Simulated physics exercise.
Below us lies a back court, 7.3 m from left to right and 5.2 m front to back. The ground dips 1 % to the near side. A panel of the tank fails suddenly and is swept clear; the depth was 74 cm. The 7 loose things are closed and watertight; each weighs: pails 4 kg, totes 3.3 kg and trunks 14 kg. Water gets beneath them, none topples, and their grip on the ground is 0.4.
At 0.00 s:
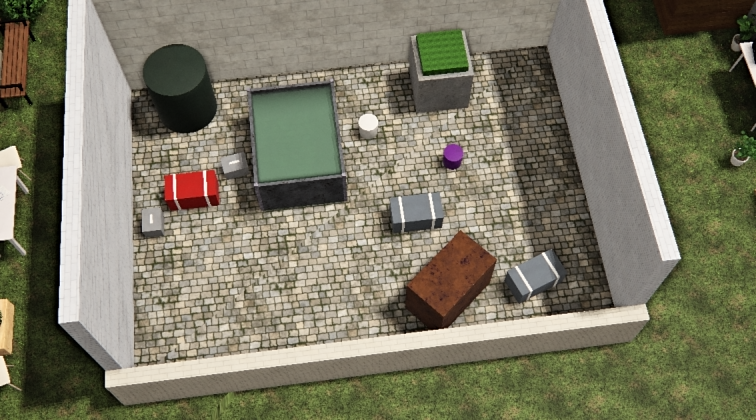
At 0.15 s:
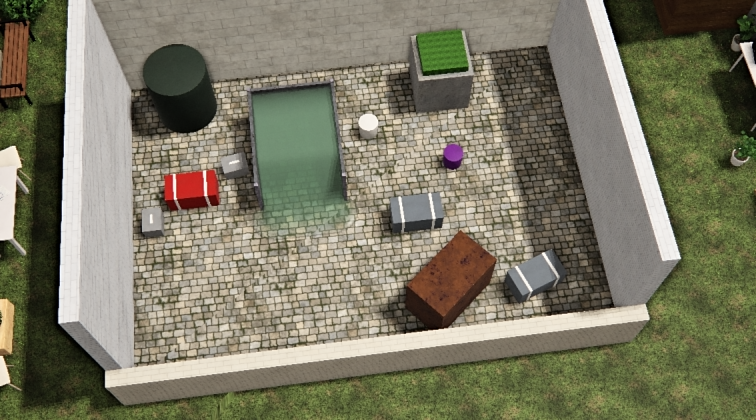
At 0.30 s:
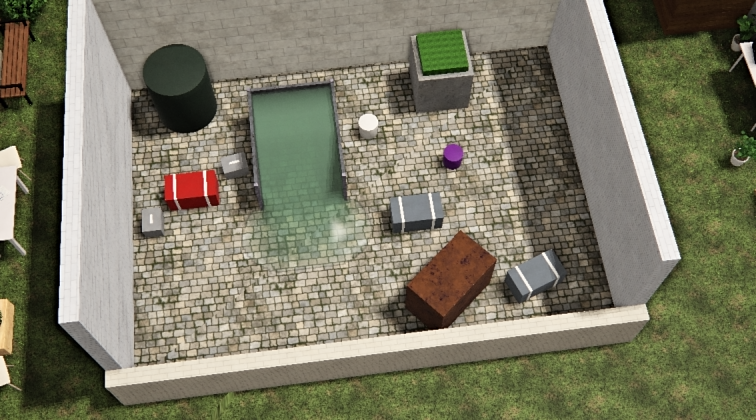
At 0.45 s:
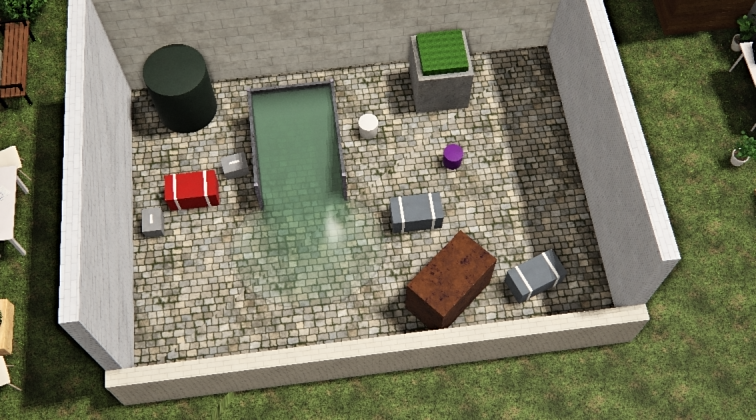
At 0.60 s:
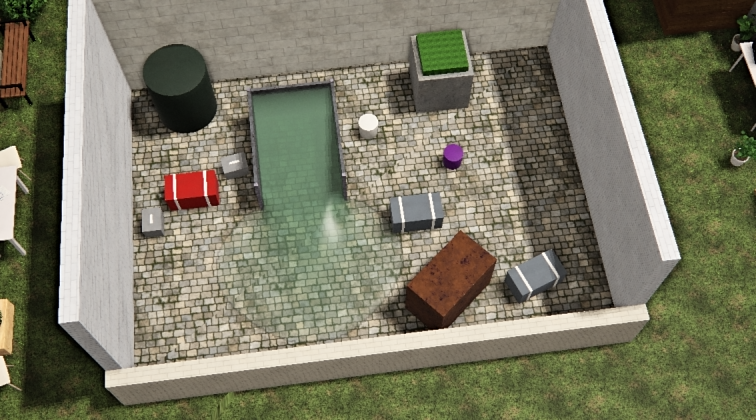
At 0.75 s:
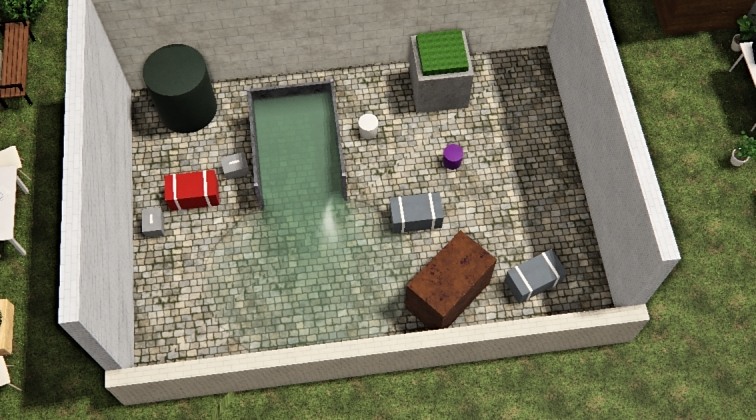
Greenish water fills a dark-rimmed rectangular tank in a walled, stone-paved court, seen from high above with grass outside the walls. A dark green cylinder, red trunk and small grey boxes sit left, while a white pail, purple pail, grass-topped block, grey trunks and rusty brown box stand right. The tank's near panel vanishes and water spreads thinly toward the near wall, while the objects and camera stay still.
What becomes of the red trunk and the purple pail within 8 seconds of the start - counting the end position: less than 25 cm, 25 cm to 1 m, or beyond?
Red trunk gets carried off, purple pail is nudged along.
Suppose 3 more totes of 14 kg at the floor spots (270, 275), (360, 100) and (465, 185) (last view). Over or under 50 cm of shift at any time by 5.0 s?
In turn: Over, under, less.
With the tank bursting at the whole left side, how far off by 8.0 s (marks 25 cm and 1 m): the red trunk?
In that case the red trunk travels far.
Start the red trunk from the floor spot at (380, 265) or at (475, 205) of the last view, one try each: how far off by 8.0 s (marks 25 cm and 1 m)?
In turn: It travels far; it travels far.
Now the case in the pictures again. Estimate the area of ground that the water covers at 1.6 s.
Roughly 12 m2.
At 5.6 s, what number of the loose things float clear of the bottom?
I count 3.
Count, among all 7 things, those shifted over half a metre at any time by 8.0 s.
That makes 5.
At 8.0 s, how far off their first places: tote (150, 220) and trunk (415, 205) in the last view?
In turn: 140 cm, 200 cm.
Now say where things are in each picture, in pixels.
The first picture shows the red trunk at (190, 185), on the bottom; the purple pail at (453, 153), on the bottom; water covers 2.2 m2; 0 of 7 have shifted.
The second picture shows the red trunk at (190, 185), on the bottom; the purple pail at (453, 153) rests on the ground; water covers 3.0 m2; 0 of 7 have shifted.
The third picture shows the red trunk at (190, 185) rests on the ground; the purple pail at (453, 153), on the bottom; 4.1 m2 under water; 0 of 7 have shifted.
The fourth picture shows the red trunk at (190, 185), on the bottom; the purple pail at (453, 153) rests on the ground; 5.6 m2 under water; 0 of 7 have shifted.
The fifth picture shows the red trunk at (190, 185), on the bottom; the purple pail at (453, 153) rests on the ground; water covers 7.4 m2; 0 of 7 have shifted.
The sixth picture shows the red trunk at (190, 185) rests on the ground; the purple pail at (453, 153), on the bottom; 9.0 m2 under water; 0 of 7 have shifted.
After 1.6 s the red trunk is near (190, 185), 0.0 m from its start, aground; the purple pail is near (453, 153), 0.0 m from its start, aground; 0 afloat.
After 3.6 s the red trunk is near (198, 158), 0.5 m from its start, aground; the purple pail is near (453, 153), 0.0 m from its start, aground; 0 afloat.
After 5.6 s the red trunk is near (224, 120), 1.3 m from its start, afloat; the purple pail is near (465, 131), 0.5 m from its start, aground; 3 afloat.
After 8.0 s the red trunk is near (234, 84), 2.0 m from its start, afloat; the purple pail is near (468, 129), 0.5 m from its start, aground; 3 afloat.
